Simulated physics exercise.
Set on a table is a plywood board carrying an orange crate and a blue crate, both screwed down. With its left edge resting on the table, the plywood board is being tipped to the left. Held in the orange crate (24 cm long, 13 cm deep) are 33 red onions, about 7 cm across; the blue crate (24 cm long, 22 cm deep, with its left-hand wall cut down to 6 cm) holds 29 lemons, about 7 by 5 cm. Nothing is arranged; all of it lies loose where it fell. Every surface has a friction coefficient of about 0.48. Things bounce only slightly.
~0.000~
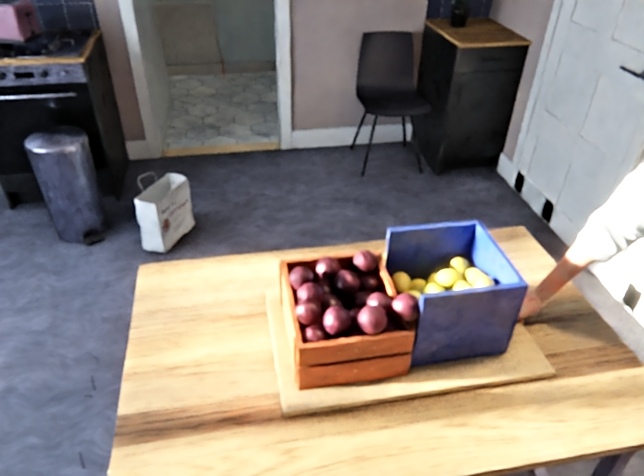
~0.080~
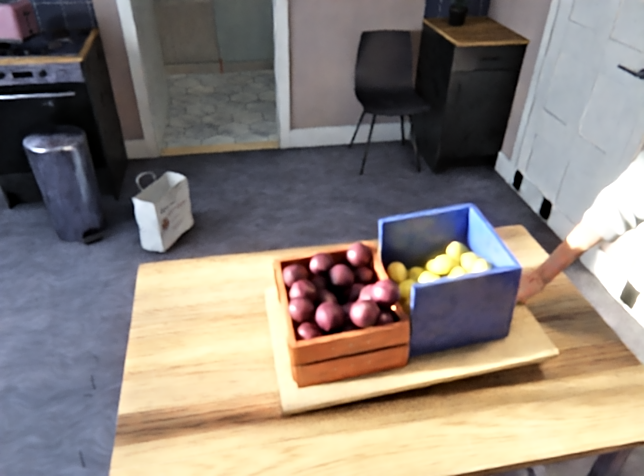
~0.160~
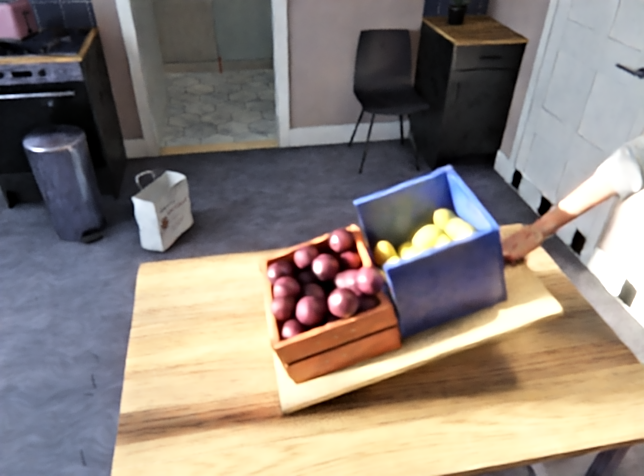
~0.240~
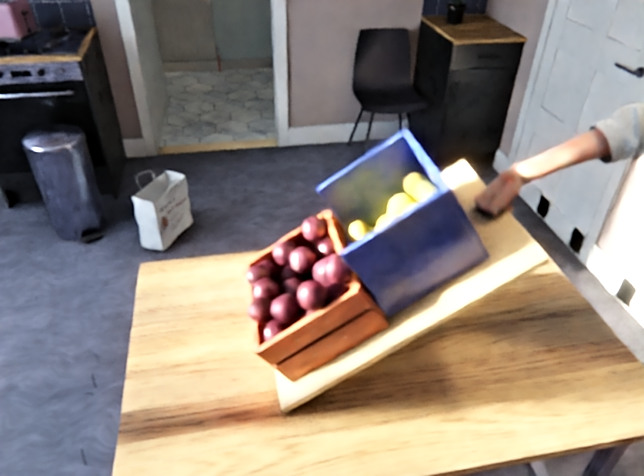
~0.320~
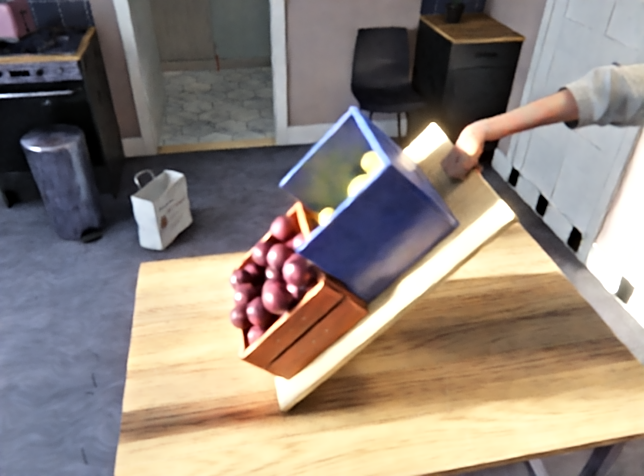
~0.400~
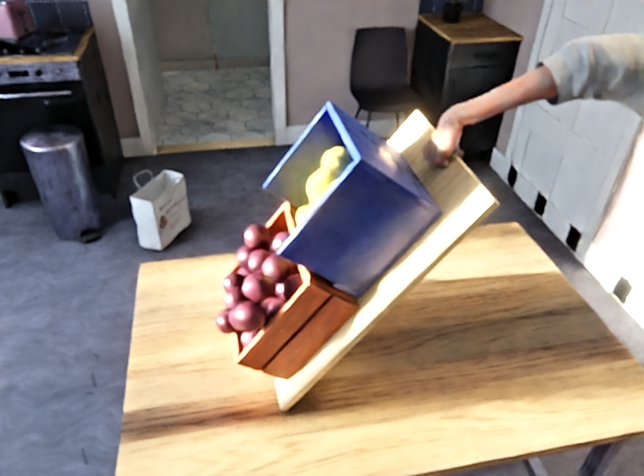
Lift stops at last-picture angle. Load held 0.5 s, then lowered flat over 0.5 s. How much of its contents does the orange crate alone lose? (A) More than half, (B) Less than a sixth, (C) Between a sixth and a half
Between a sixth and a half (C).
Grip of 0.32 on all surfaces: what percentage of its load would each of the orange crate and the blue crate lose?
Orange crate 30, blue crate 50 per cent.
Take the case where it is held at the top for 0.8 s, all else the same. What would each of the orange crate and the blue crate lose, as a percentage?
In that case you'd see orange crate shed 30 percent of its load and blue crate shed 50 percent.
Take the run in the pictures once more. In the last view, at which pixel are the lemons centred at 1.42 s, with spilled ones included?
The middle is around (334, 317).
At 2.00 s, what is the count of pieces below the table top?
Estimated tally of pieces: Close to 14.
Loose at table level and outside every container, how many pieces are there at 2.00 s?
Estimated count: 8.
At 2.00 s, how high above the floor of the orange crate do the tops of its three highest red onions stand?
Some 16 cm.
After 0.66 s, tilt 52°; the orange crate is down by 7 of 33 and the blue crate is down by 9 of 29.
After 0.98 s, tilt 48°; the orange crate is down by 8 of 33 and the blue crate is down by 15 of 29.
After 1.42 s, tilt 0°; the orange crate is down by 9 of 33 and the blue crate is down by 15 of 29.
Outcome (at 2.00 s), the orange crate is down by 9 of 33 and the blue crate is down by 15 of 29. Asked share, 9 of 33, 27 per cent.
